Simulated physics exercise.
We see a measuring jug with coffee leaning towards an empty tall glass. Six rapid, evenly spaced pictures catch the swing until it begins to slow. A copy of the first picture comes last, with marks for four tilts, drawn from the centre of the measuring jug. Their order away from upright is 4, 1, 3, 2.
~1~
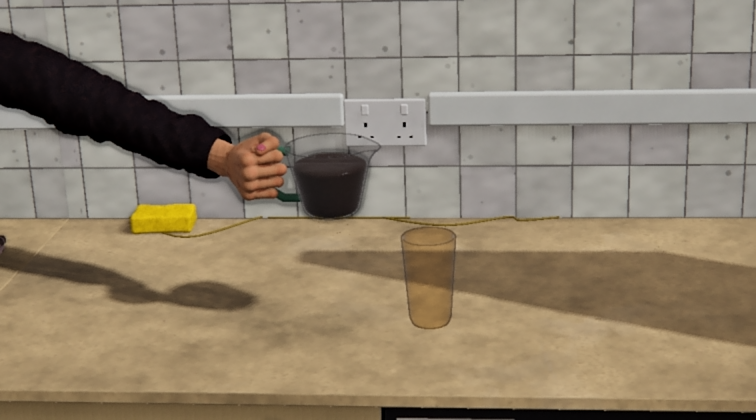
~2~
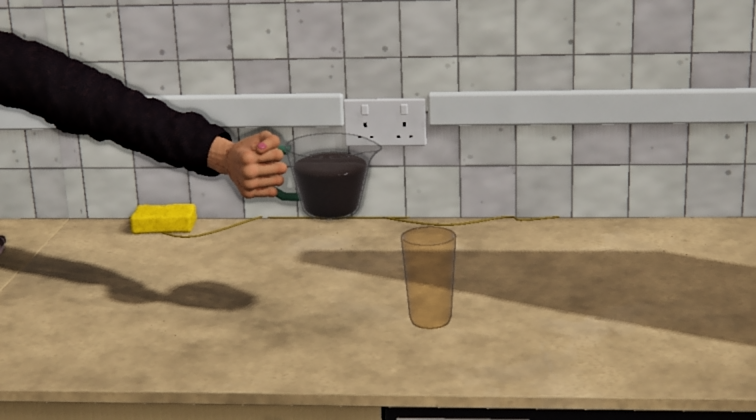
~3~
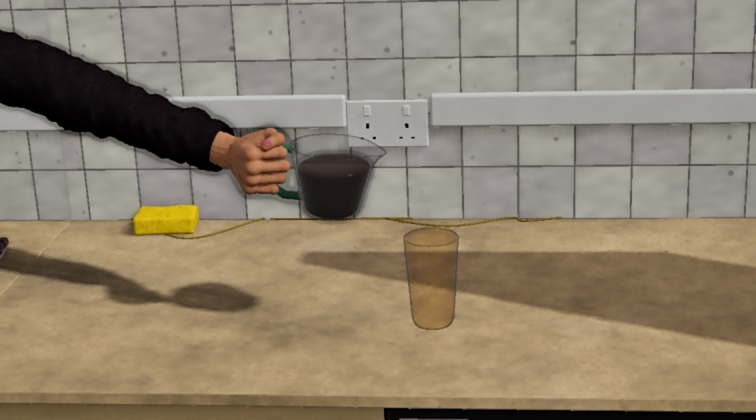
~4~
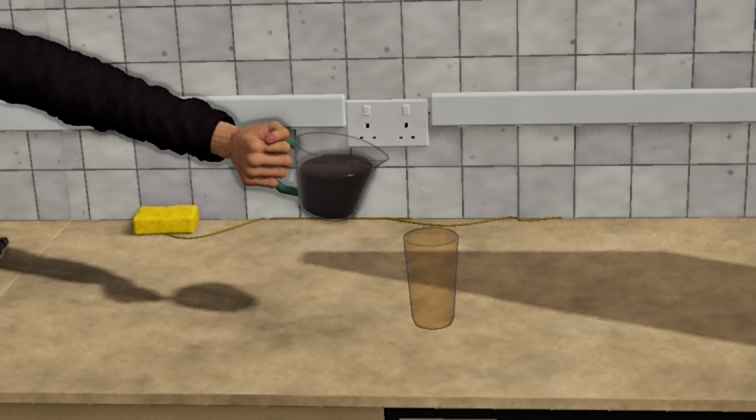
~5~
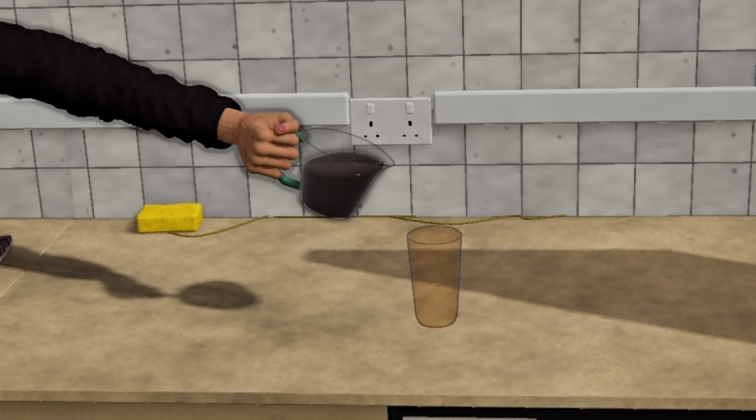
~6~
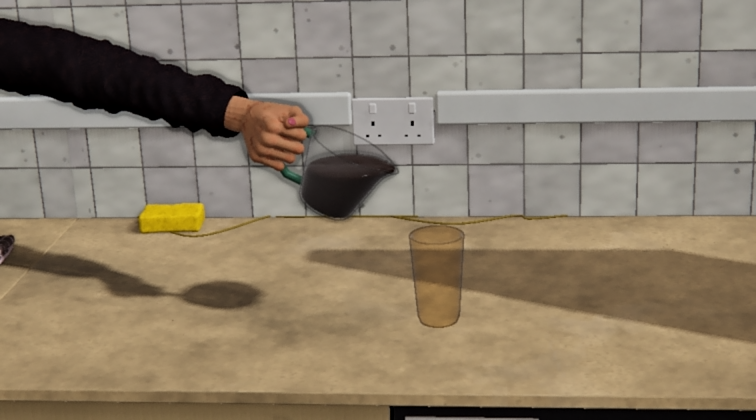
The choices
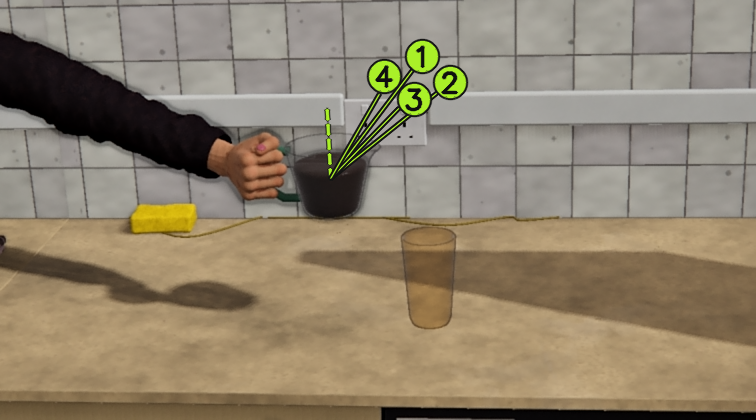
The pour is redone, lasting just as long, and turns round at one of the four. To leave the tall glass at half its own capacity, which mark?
2 is best.
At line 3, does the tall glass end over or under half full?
Under half.
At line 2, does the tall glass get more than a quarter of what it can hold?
Yes, it does.
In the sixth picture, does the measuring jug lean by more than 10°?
Yes, it does.
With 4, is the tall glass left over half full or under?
Under half.
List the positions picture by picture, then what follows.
Upright, lip at (380, 147); rim of the tall glass round (428, 236); nothing has left yet.
Upright, lip at (381, 148); nothing has left yet.
Tipped about 5°, lip at (385, 153); nothing has left yet.
Tipped about 12°, lip at (388, 158); nothing has left yet.
Tipped about 19°, lip at (394, 164); nothing has left yet.
Tipped about 27°, lip at (398, 172); nothing has left yet.
On the marked copy, 1 at (412, 70); 2 at (437, 92); 3 at (398, 108); 4 at (379, 94).
For line 1, the tall glass ends with about 20 % of what it can hold.
For line 2, the tall glass ends with about 48 % of what it can hold.
For line 3, the tall glass ends with about 34 % of what it can hold.
For line 4, the tall glass ends with about 9 % of what it can hold.
